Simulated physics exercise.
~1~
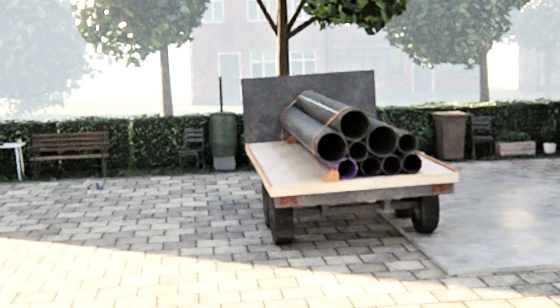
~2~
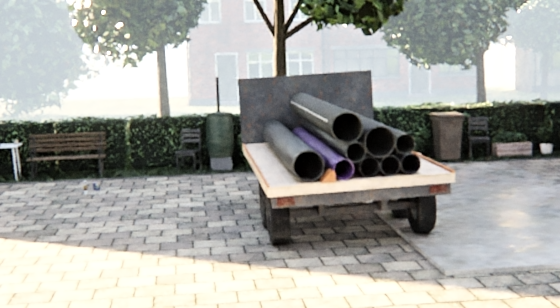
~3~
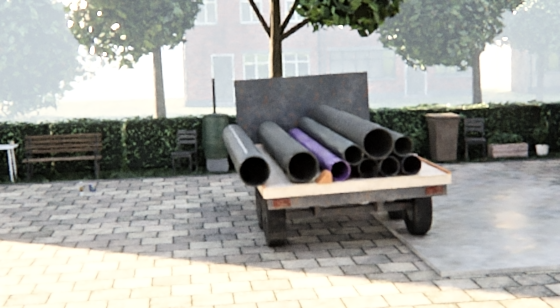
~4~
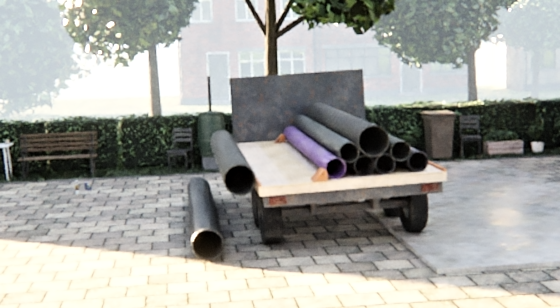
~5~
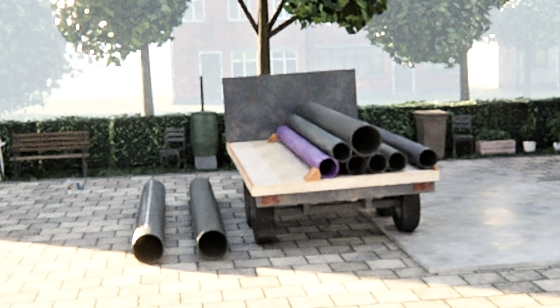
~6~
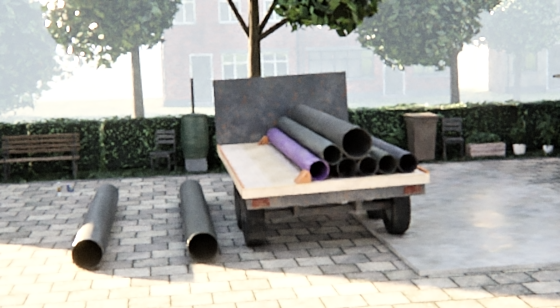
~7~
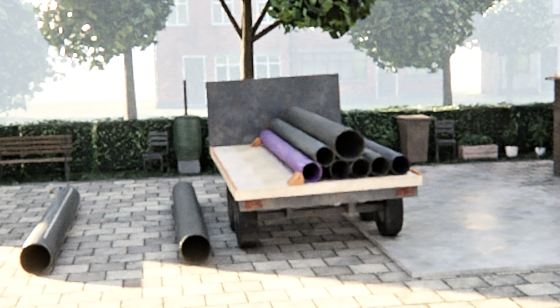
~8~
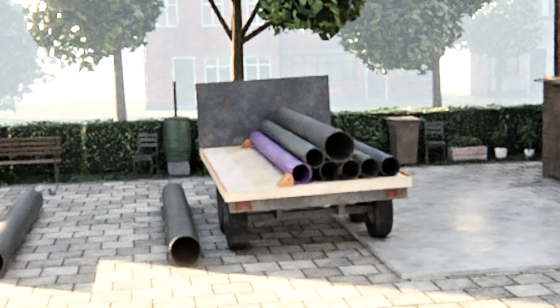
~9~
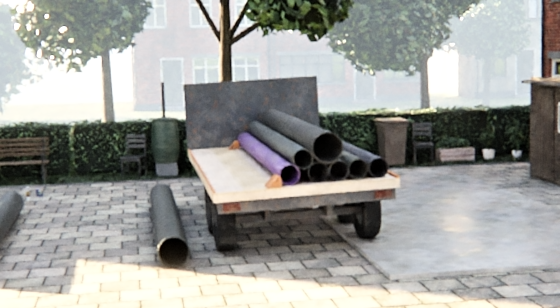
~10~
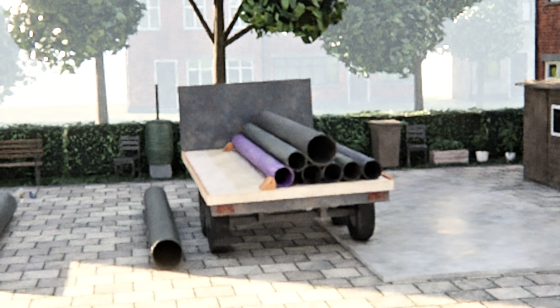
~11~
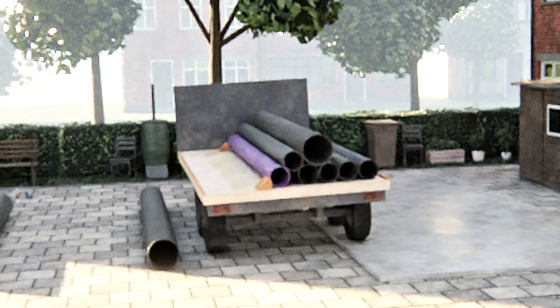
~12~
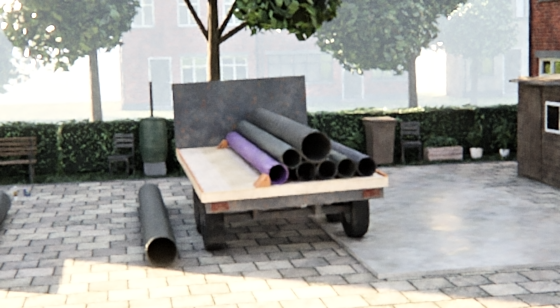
On a paved yard in front of a hedge, a stack of dark pipes and one purple one slumped on a parked trailer, and two dark pipes rolled off the left side onto the ground, while the purple pipe stayed aboard with the rest.
